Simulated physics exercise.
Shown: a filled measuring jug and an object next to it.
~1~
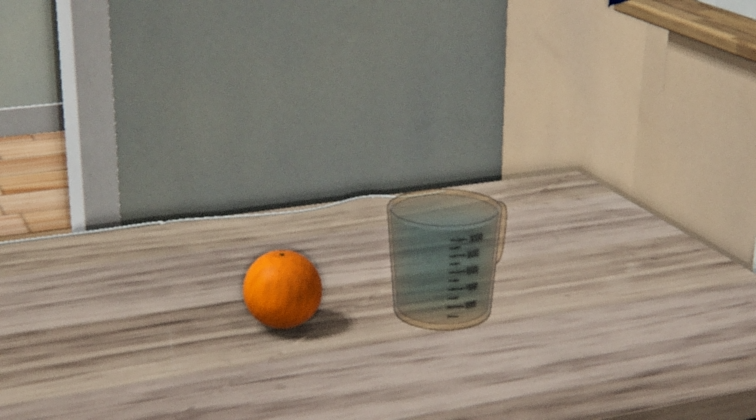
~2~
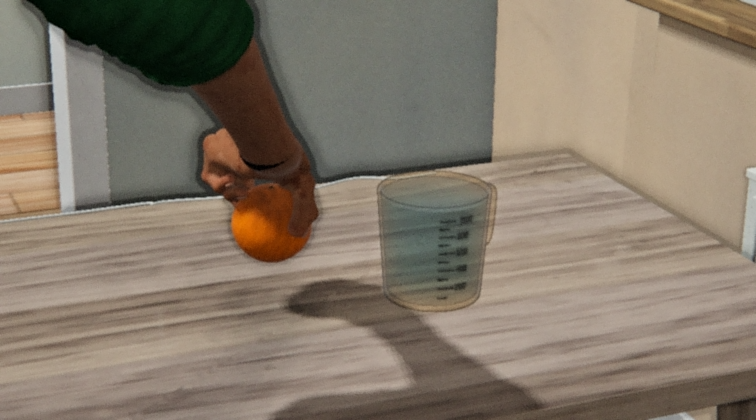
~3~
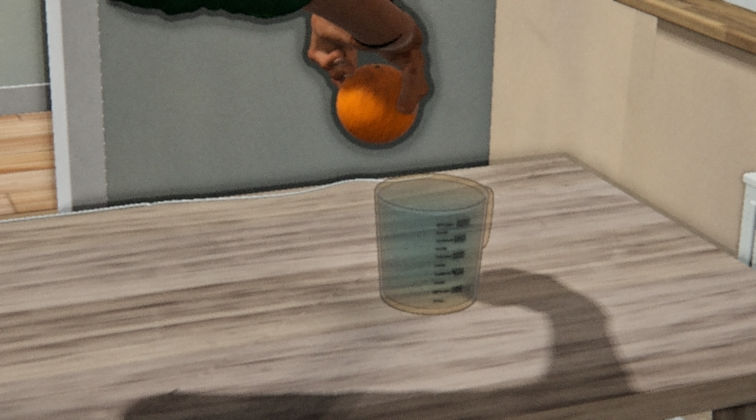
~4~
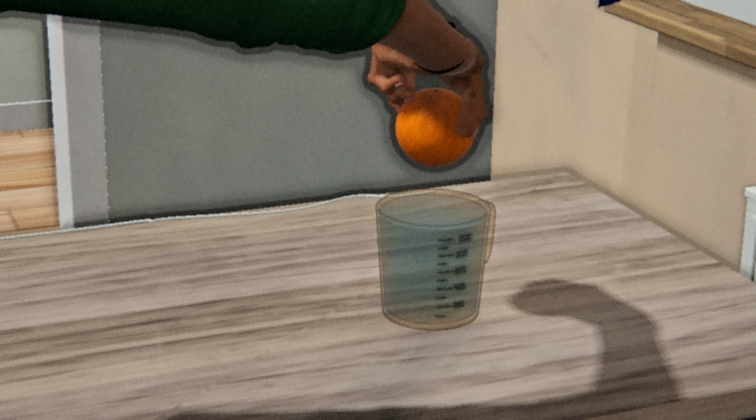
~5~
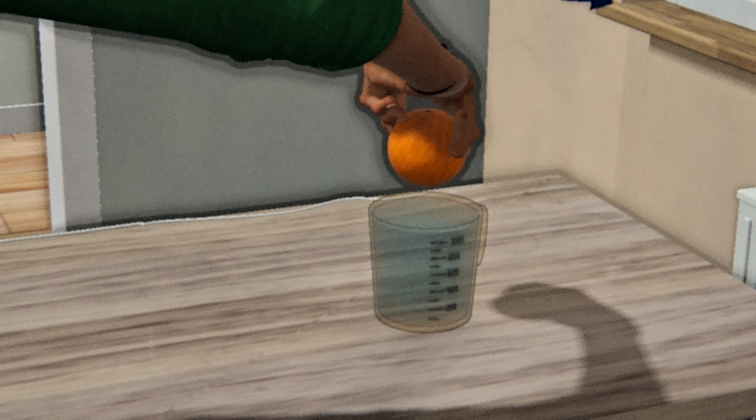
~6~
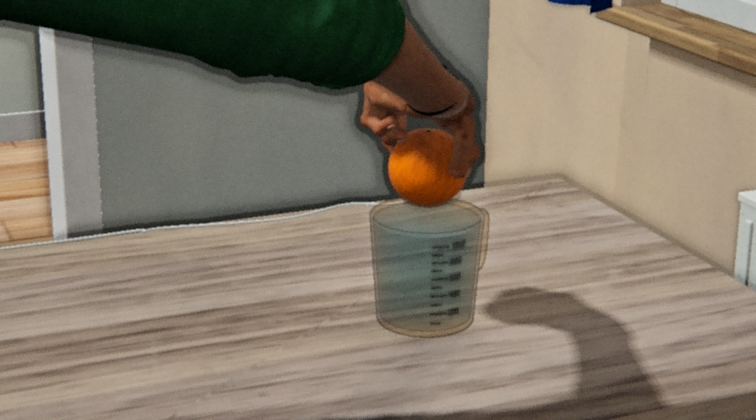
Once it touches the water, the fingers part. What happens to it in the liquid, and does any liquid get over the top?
As I see it, water: It's going to keep from going down; measuring jug: It's going to slop over the edge.
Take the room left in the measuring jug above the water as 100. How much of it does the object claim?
I'd say somewhere close to 380 percent.
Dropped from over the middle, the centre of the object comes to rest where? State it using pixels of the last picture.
(427, 235), roughly.
Next, the orange enters the water; the measuring jug is full to the brim; it has run over.
After that, the orange comes up again; the measuring jug is full to the brim; it has run over.
Finally, the orange rides on the surface; the measuring jug is full to the brim; it has run over.
